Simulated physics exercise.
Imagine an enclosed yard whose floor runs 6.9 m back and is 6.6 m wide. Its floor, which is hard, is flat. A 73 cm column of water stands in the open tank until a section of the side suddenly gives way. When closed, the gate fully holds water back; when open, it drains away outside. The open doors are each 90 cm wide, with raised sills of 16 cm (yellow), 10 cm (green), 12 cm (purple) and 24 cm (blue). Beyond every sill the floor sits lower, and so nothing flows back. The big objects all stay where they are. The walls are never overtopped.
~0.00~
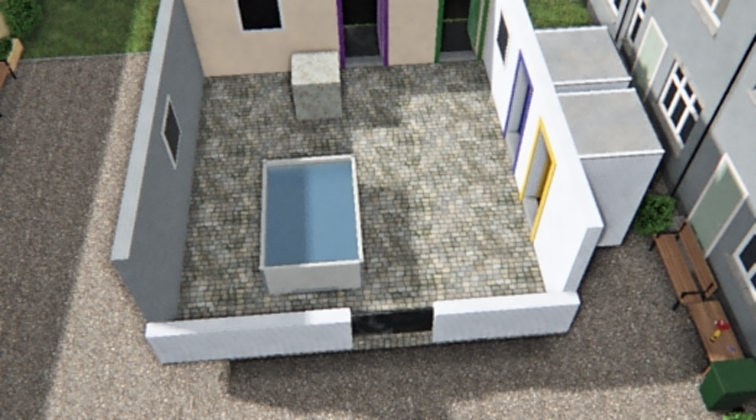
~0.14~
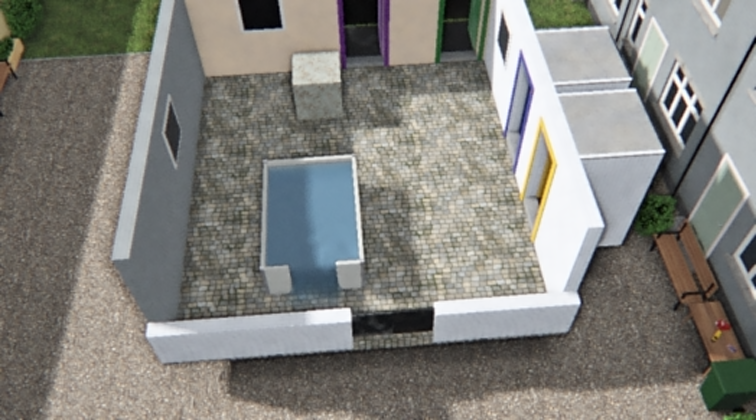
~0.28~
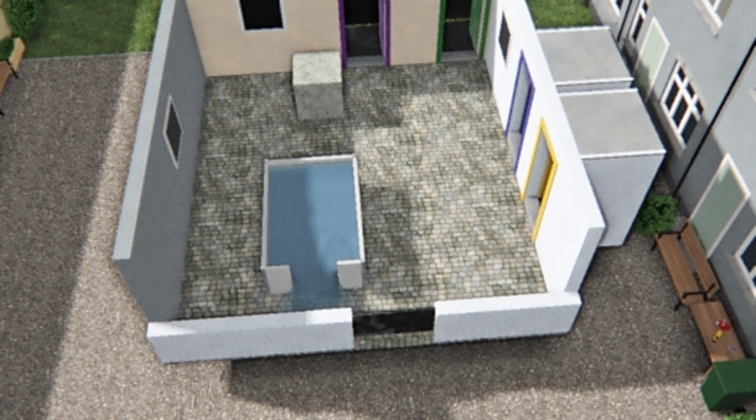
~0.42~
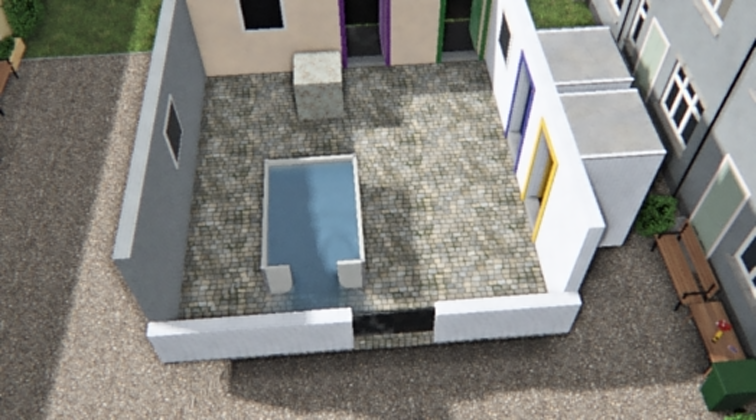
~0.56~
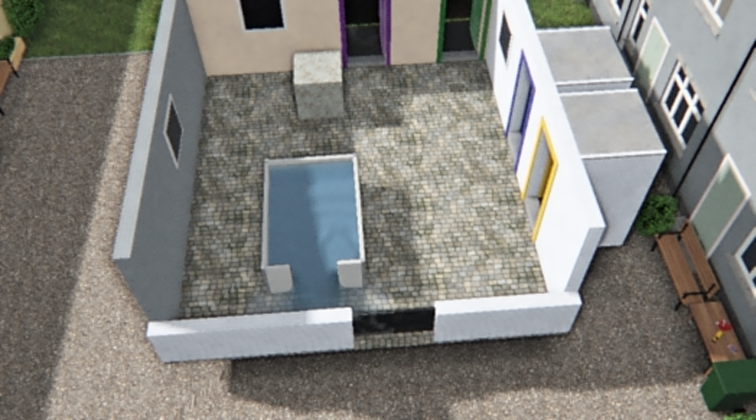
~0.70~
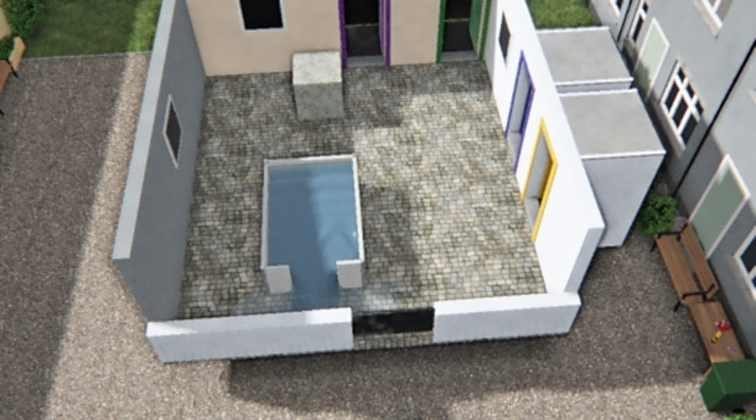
In a walled cobbled yard, a tank's front panel opens and water spreads across the paving.
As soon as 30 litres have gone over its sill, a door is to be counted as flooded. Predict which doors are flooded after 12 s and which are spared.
One by one: Yellow door: The total remains smaller than the cap; green door: The total remains smaller than the cap; purple door: The total remains smaller than the cap; blue door: The total remains smaller than the cap.
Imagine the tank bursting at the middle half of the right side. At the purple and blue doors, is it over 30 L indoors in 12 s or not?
Outcome at purple: Not exceeded; outcome at blue: Not exceeded.
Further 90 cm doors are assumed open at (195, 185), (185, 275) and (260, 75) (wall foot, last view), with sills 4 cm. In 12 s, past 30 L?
Check each in turn: The first fails, the second succeeds, the third succeeds.
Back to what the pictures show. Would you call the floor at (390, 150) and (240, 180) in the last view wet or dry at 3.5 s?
In turn: Dry, flooded.
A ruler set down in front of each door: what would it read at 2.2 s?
Depths in cm: Yellow 11, green 0, purple 0, blue 0.
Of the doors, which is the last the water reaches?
That would be the purple door, last of all.
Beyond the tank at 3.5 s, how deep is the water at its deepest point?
I'd put it at close to 32 cm.
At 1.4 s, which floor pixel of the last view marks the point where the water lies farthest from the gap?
I'd put it near pixel (528, 316) of the last picture.
After 1.4 s water covers 15 % of the floor and is deepest (55 cm) near (312, 332); yellow door not reached, green door not reached, purple door not reached, blue door not reached.
After 2.2 s water covers 30 % of the floor and is deepest (46 cm) near (312, 323); yellow door 11 cm at the sill, 0 L in, green door not reached, purple door not reached, blue door not reached.
After 3.5 s water covers 50 % of the floor and is deepest (32 cm) near (312, 332); yellow door 14 cm at the sill, 0 L in, green door not reached, purple door not reached, blue door 7 cm at the sill, 0 L in.
After 7.0 s water covers 90 % of the floor and is deepest (20 cm) near (312, 332); yellow door 8 cm at the sill, 1 L in, green door 10 cm at the sill, 3 L in, purple door 13 cm at the sill, 0 L in, blue door 5 cm at the sill, 0 L in.
After 12.0 s water covers 100 % of the floor and is deepest (12 cm) near (197, 163); yellow door 5 cm at the sill, 1 L in, green door 8 cm at the sill, 5 L in, purple door 9 cm at the sill, 1 L in, blue door 5 cm at the sill, 0 L in.
